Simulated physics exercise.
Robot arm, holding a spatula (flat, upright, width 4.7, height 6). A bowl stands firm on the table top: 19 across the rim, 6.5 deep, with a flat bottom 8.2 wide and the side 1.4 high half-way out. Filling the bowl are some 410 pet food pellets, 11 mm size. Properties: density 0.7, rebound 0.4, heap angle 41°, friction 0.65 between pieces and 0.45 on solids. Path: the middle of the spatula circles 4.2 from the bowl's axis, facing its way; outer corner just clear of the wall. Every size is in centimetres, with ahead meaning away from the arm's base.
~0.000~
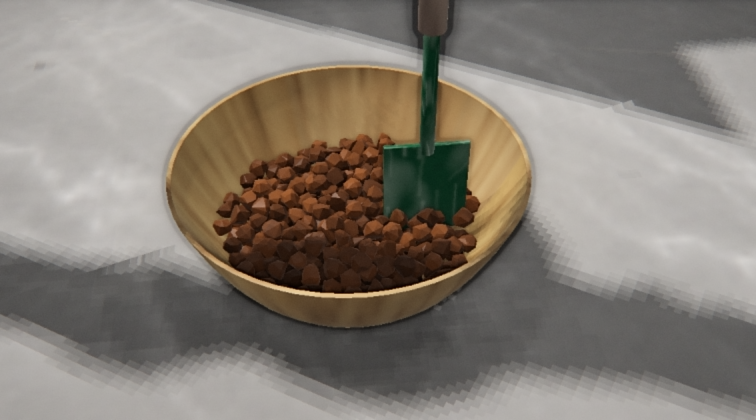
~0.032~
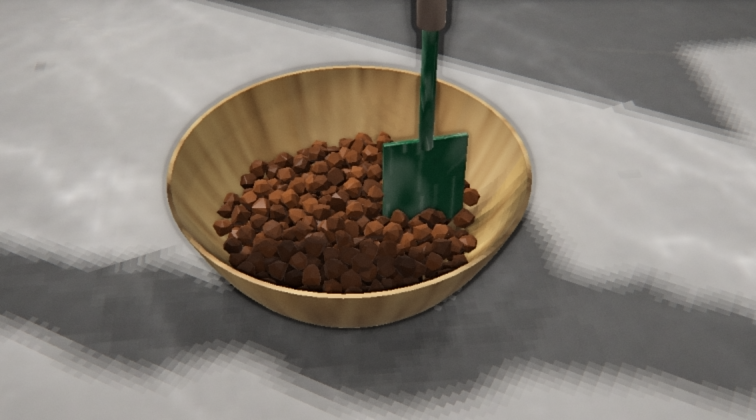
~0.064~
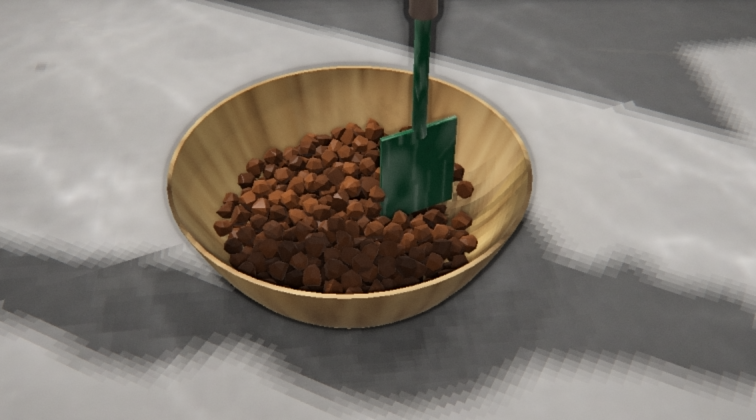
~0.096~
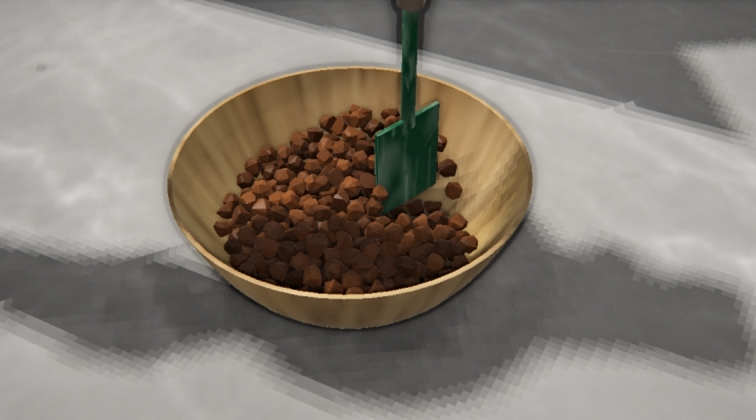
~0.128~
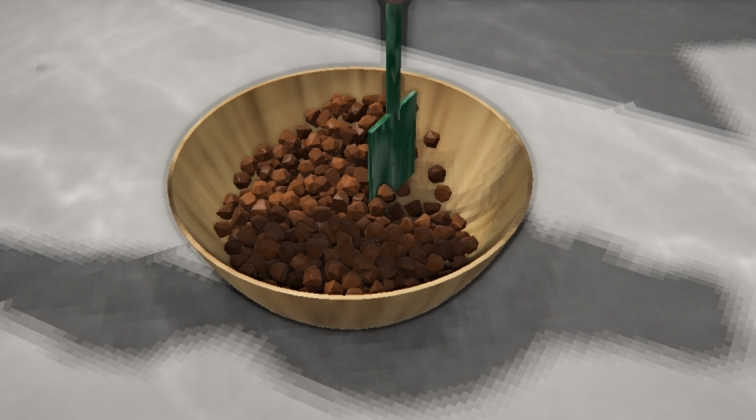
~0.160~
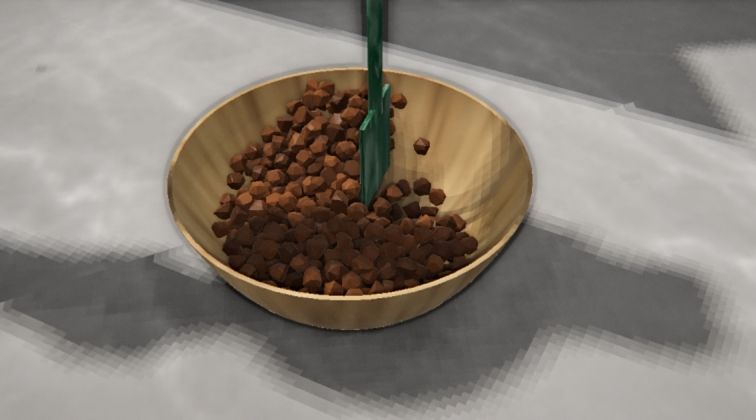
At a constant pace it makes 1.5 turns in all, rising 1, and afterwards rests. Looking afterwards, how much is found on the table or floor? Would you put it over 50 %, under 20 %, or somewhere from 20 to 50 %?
I would put it under 20 %.
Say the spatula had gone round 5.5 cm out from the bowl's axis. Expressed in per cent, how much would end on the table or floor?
Near 5 %.
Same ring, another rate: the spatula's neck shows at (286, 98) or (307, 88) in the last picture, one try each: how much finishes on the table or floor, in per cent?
About 45 per cent, then about 35 per cent.
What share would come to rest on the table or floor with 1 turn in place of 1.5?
I'd expect around 10 per cent.
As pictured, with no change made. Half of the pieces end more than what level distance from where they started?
Roughly 9 cm, measured level.
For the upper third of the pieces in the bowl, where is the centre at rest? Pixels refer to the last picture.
Roughly at pixel (278, 236).
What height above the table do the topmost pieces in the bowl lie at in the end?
It reaches some 7.5 cm above the table.
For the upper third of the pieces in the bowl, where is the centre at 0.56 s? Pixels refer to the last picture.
About (378, 255) in the last picture.
By 0.56 s, 252° round, highest piece 9 above the table; 386 in the bowl, 11 on the table or floor, 9 in flight or on the tool.
By 0.96 s, 78° round, highest piece 9 above the table; 363 in the bowl, 37 on the table or floor, 6 in flight or on the tool.
By 1.35 s, 180° round, highest piece 7 above the table; 358 in the bowl, 48 on the table or floor.
By 2.05 s, 180° round, highest piece 7 above the table; 358 in the bowl, 48 on the table or floor.
Final count, 358 in the bowl, 48 on the table or floor. That is 12 % on the table or floor.
